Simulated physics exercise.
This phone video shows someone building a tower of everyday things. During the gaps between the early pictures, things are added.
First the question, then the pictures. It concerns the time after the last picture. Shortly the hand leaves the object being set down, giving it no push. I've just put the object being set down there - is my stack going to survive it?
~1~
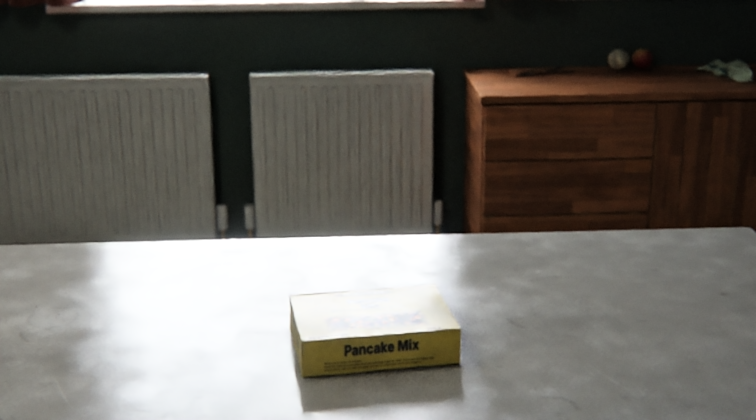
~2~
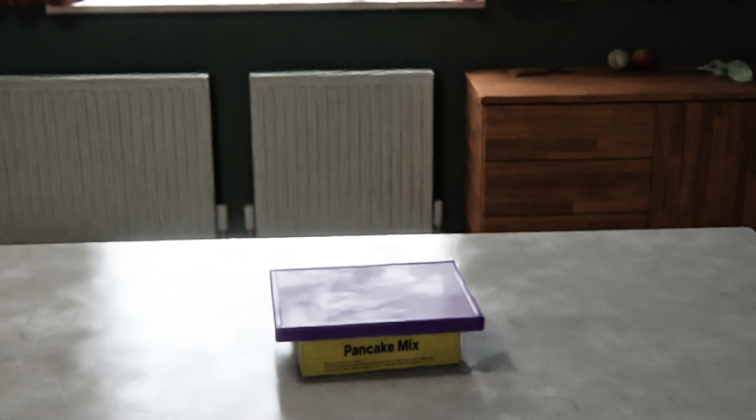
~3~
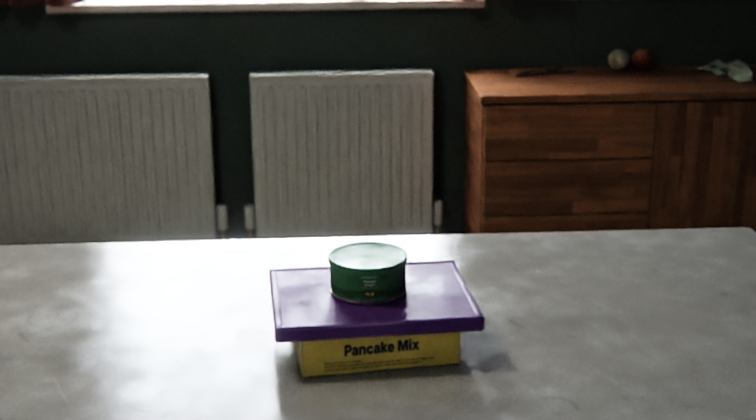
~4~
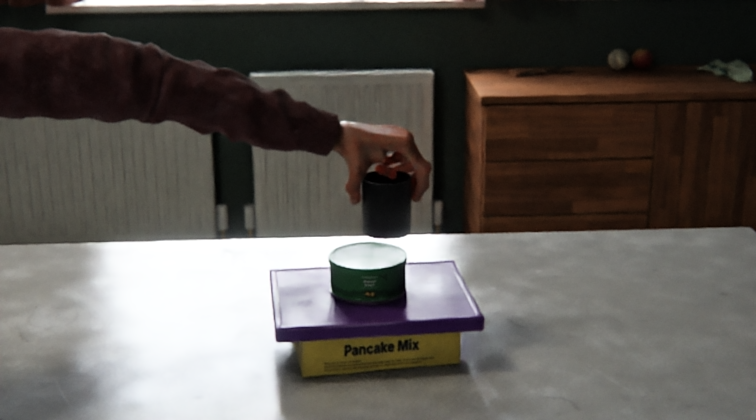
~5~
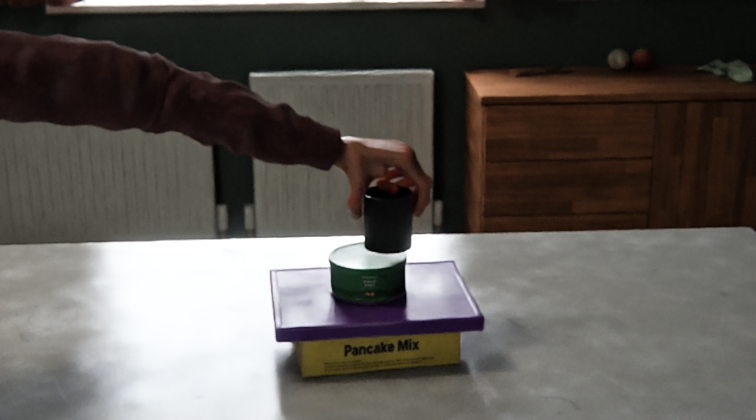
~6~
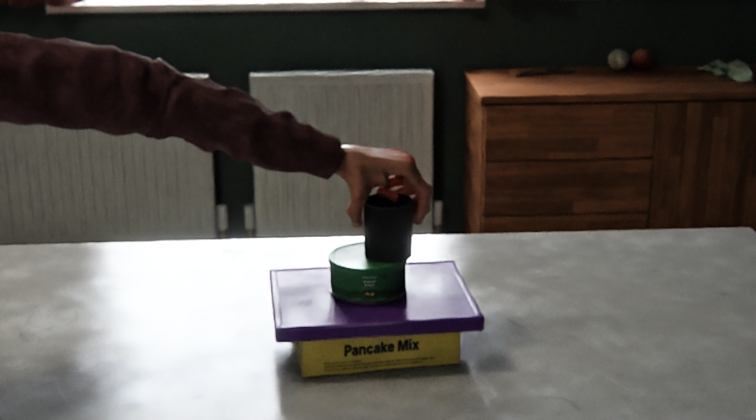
It stands.
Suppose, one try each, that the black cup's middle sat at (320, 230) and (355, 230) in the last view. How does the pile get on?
Attempt one, the pile falls over; attempt two, it survives.
Then, 0.20 s later than the last frame, all is still.
Then, 0.40 s later than the last frame, black cup resting near (388, 228).
When it is over, all 4 as before. End places, in pixels of the last picture, black cup near (388, 228). The pile holds.
